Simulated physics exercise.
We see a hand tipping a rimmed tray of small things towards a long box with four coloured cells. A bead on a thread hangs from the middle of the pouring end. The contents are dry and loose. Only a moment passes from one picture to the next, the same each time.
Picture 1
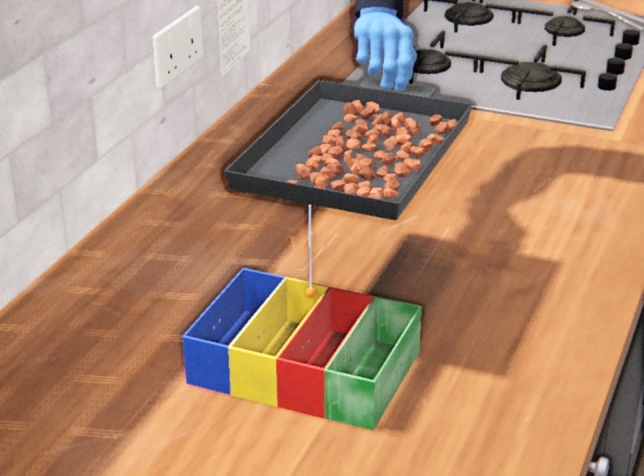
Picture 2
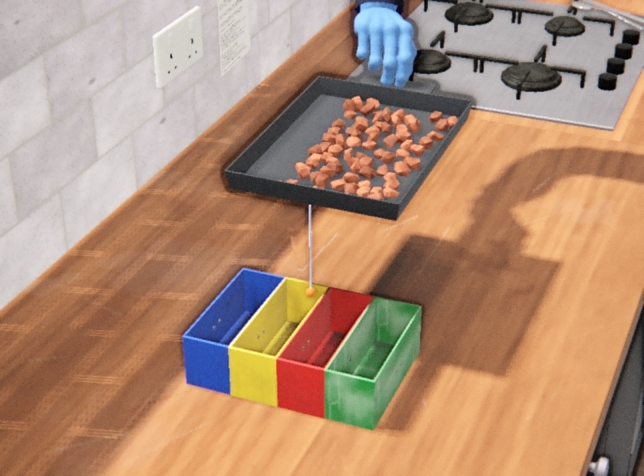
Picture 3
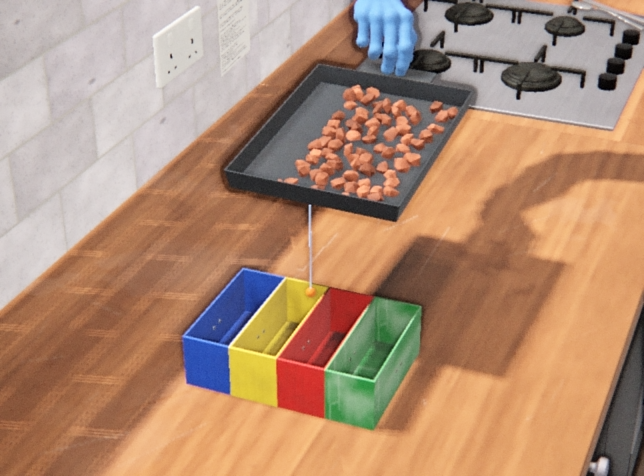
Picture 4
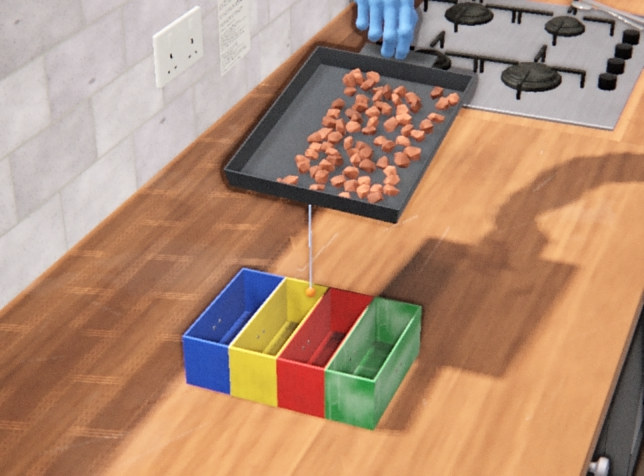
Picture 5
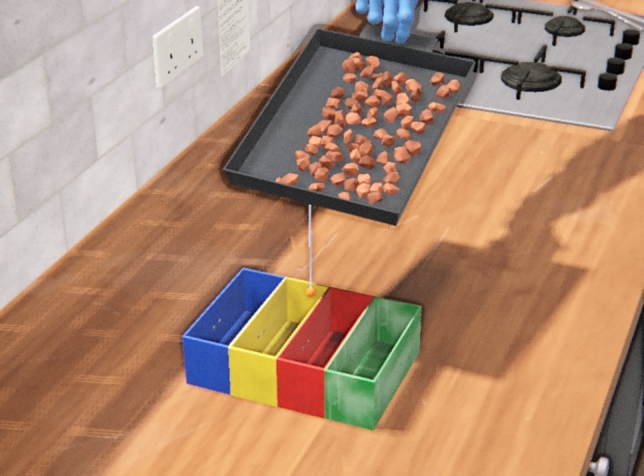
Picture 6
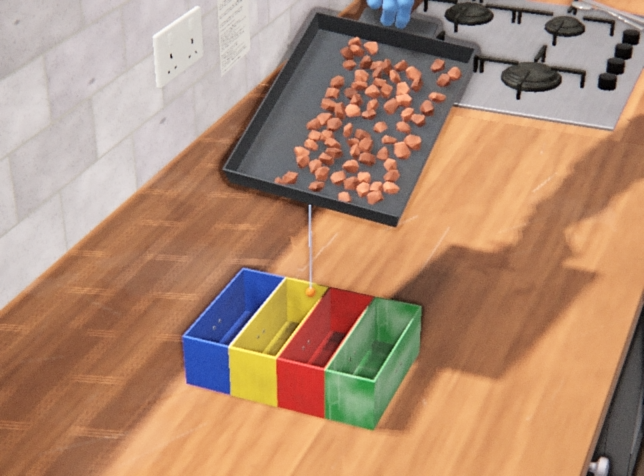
On a wooden kitchen counter beside a pale tiled wall with a socket and a gas hob, the fixed view looks down from above. A blue-gloved hand holds a dark rimmed tray of reddish-brown chunks above a box with blue, yellow, red and green cells, an orange bead hanging between. The tray's far end rises steadily, its pouring end dipping slightly rightward, while the box stays still.
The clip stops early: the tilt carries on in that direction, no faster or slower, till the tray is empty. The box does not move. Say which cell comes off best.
Fullest: The green cell.
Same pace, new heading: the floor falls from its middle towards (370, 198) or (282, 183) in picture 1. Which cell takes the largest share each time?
The first try: The green one. The second: The blue one.
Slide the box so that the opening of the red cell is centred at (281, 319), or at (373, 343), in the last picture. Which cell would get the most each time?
In turn: The green one; the cell in red.
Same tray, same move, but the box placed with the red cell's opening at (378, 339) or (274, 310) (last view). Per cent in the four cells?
In turn 100 and 20 in a hundred.
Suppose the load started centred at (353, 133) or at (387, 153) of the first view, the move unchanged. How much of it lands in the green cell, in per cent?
Roughly 40 per cent, and 60 per cent.
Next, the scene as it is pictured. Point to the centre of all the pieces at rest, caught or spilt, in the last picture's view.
Close to (357, 388).
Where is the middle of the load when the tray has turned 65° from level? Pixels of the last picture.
Around (360, 188).
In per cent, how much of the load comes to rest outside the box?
It comes to 10 per cent or so.
Shortly afterwards, tray tipped steeply; the whole lot on the tray.
Next, tray tipped past a quarter turn; near a third on the tray; near a third in the green cell; a little in the red cell; only a few in the yellow cell; a little falling or outside the box.
Some moments later, tray tipped past a quarter turn; near two thirds in the green cell; near a quarter in the red cell; a little in the yellow cell; a little falling or outside the box.
In the end, tray tipped past a quarter turn; near two thirds in the green cell; near a quarter in the red cell; a little in the yellow cell; none at all in the blue cell; a little outside the box.
